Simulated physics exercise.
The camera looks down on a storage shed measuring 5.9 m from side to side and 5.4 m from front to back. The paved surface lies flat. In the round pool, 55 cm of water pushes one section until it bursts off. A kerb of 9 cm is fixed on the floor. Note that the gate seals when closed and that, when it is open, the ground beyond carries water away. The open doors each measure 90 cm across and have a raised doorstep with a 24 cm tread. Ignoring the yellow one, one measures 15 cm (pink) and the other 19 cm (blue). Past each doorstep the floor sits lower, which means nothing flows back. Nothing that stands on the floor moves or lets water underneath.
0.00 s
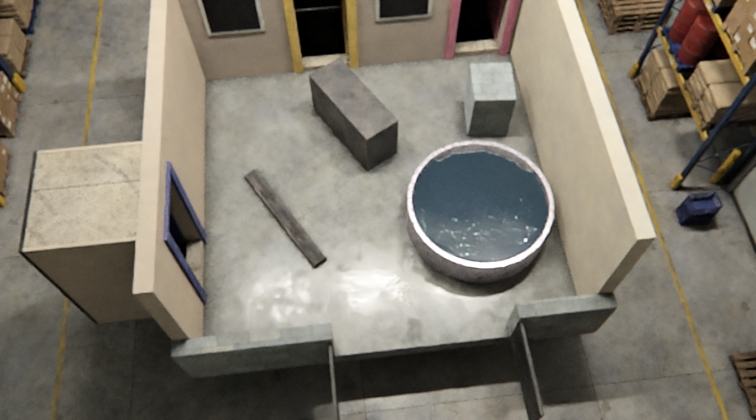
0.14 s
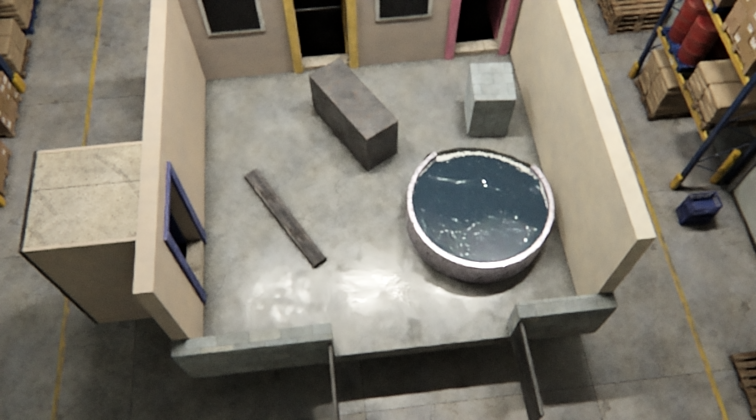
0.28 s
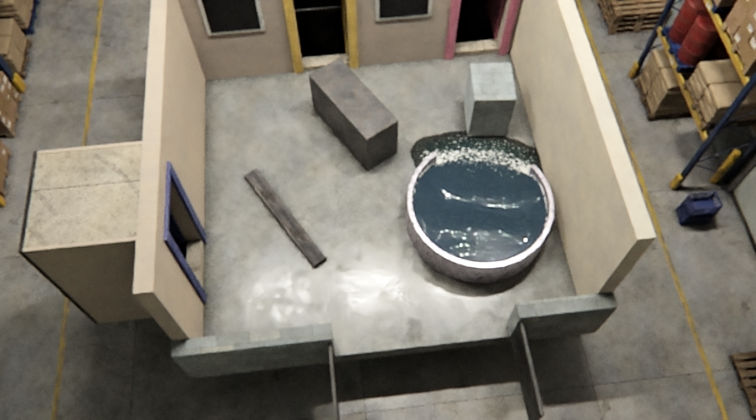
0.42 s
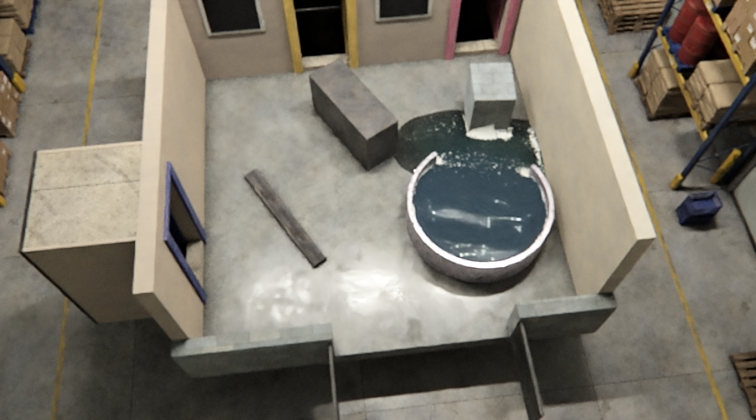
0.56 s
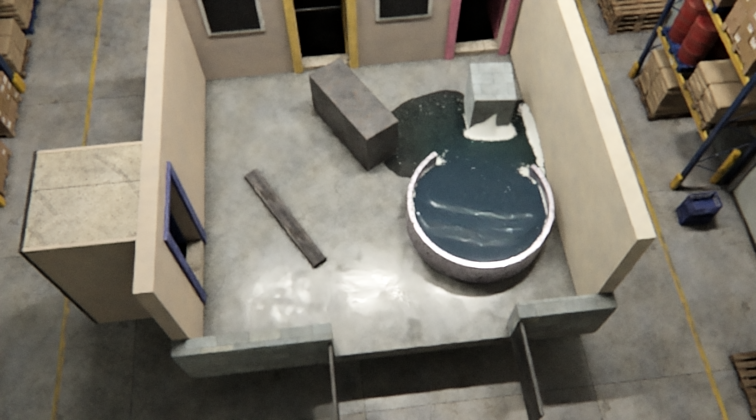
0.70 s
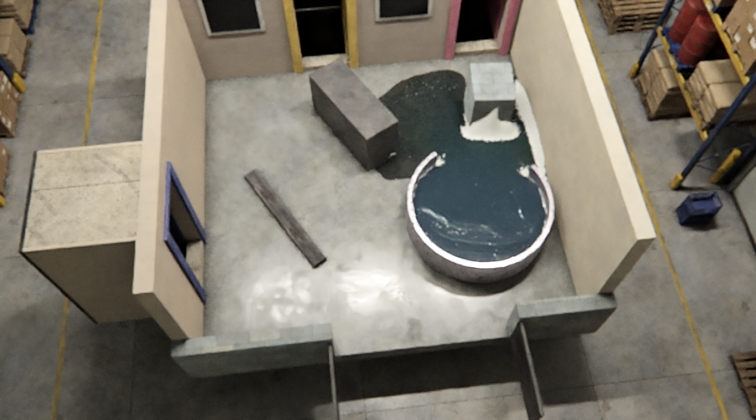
The clip opens on a round pool brimming with still water inside a walled, roofless room. Water breaks over its far side, where a gap opens in the rim, and a dark sheet spreads around the pale block, foaming there, and past the long grey block toward the back wall.
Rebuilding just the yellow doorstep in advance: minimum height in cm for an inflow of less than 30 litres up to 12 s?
Roughly 12 cm.
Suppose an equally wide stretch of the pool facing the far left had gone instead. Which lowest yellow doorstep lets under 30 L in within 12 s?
Then it needs around 10.0 cm.
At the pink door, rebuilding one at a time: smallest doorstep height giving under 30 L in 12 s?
At the pink door you'd want roughly 21 cm.
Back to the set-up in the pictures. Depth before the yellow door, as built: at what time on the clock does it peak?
I'd guess close to 2.6 seconds.
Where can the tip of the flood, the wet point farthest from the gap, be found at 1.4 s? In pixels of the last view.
Pixel close to (339, 75).
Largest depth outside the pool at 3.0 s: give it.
I'd estimate roughly 30 cm.
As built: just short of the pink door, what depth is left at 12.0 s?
Depth: Near 10.0 cm.
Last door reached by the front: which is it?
The last one is the blue door.
After 1.4 s water covers 25 % of the floor, deepest (40 cm) near (477, 140); it has not reached the yellow door.
After 3.0 s water covers 40 % of the floor, deepest (30 cm) near (508, 67); 16 cm at the yellow door, 9 litres in over its 12 cm doorstep.
After 12.0 s water covers 95 % of the floor, deepest (12 cm) near (442, 65); 7 cm at the yellow door, 29 litres in over its 12 cm doorstep.
At the yellow door as built, the water arrived by 1.6 s and peaked near 17 cm at 2.6 s.
With a doorstep of 10 cm, 48 litres would have come in within the 12 s; with 13.5 cm, 18 litres. So under 30 litres takes about 12 cm.
